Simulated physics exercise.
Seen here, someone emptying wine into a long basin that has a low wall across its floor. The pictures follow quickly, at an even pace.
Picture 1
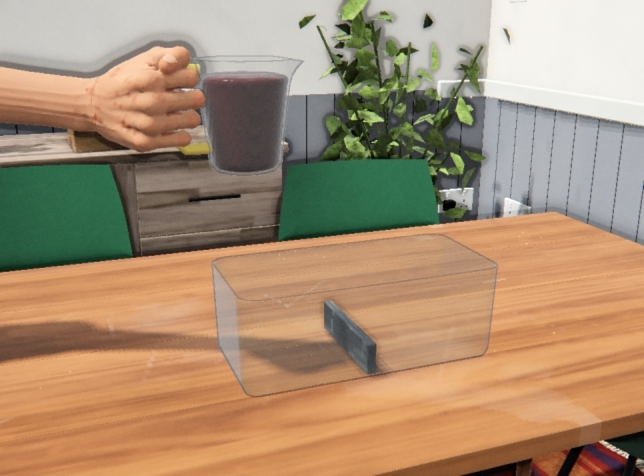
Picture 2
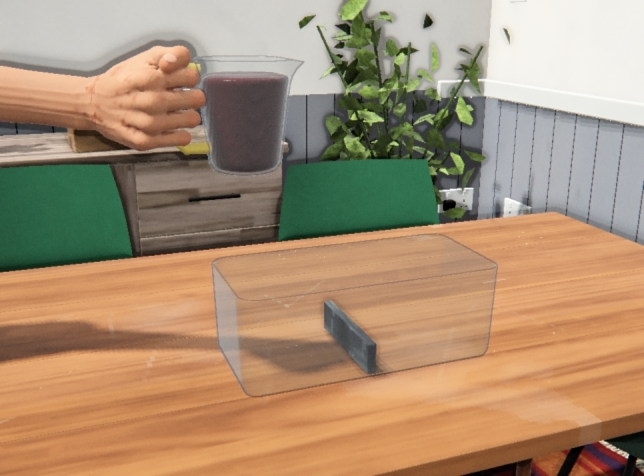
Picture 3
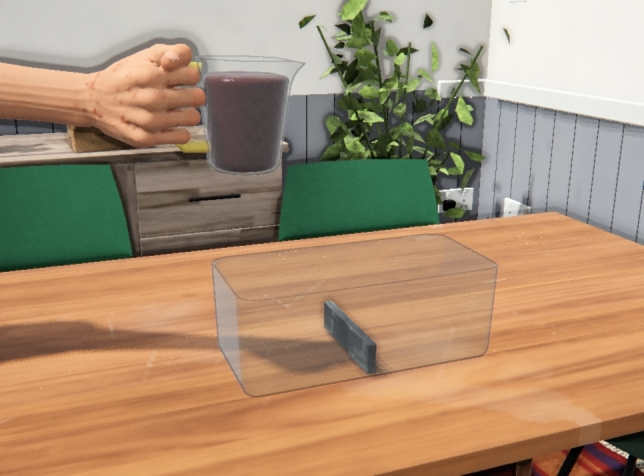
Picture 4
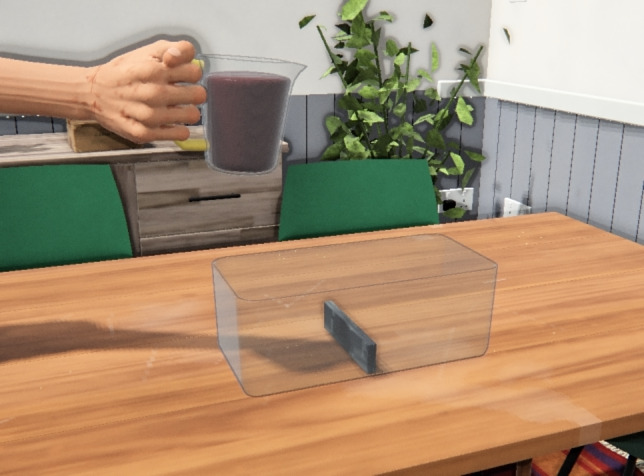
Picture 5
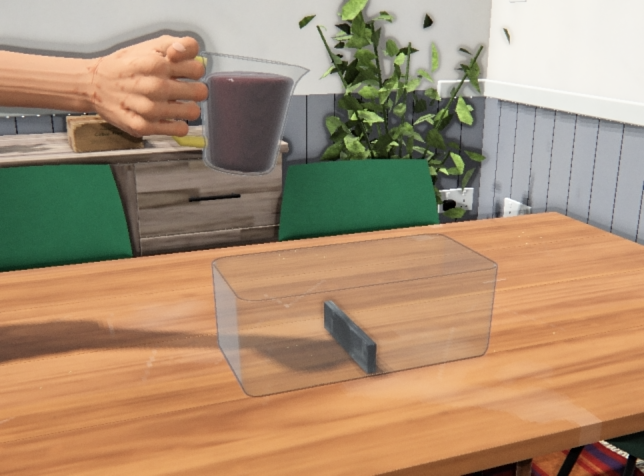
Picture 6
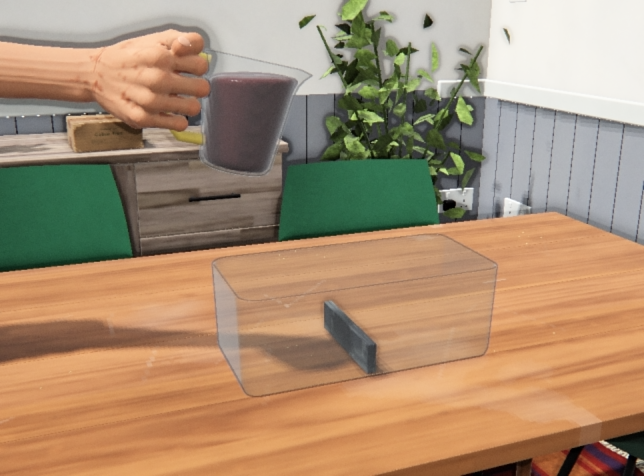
A hand holds a clear cup of dark wine upright above a wooden table, where a long, clear basin with a low wall across its floor sits. The cup stays nearly still at first, then the hand slowly tilts it slightly to the right, the wine remaining inside.
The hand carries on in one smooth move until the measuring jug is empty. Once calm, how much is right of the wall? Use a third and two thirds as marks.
It comes to above two thirds.
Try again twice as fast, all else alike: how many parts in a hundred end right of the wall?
Roughly 80 in a hundred.
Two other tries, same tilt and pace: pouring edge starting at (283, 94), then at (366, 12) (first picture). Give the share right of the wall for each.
About 35 and 85 per cent.
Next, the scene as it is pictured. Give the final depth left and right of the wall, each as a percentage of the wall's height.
Near 10 on the left, 50 on the right.
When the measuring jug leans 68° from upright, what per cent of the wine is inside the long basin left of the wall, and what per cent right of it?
Left about 0, right about 5.
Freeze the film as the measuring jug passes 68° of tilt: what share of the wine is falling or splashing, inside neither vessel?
About 20 per cent.
A moment on, the measuring jug is tipped part way and 76 per cent is still to pour, 0 is left of the wall and 3 right of it.
Next, the measuring jug is tipped right over and 22 per cent is still to pour, 2 is left of the wall and 51 right of it.
Then the measuring jug is tipped right over and 1 per cent is still to pour, 14 is left of the wall and 82 right of it.
Later the measuring jug is tipped right over and 0 per cent is still to pour, 16 is left of the wall and 82 right of it.
In the end 17 per cent lies left of the wall, 82 right of it and 2 outside.
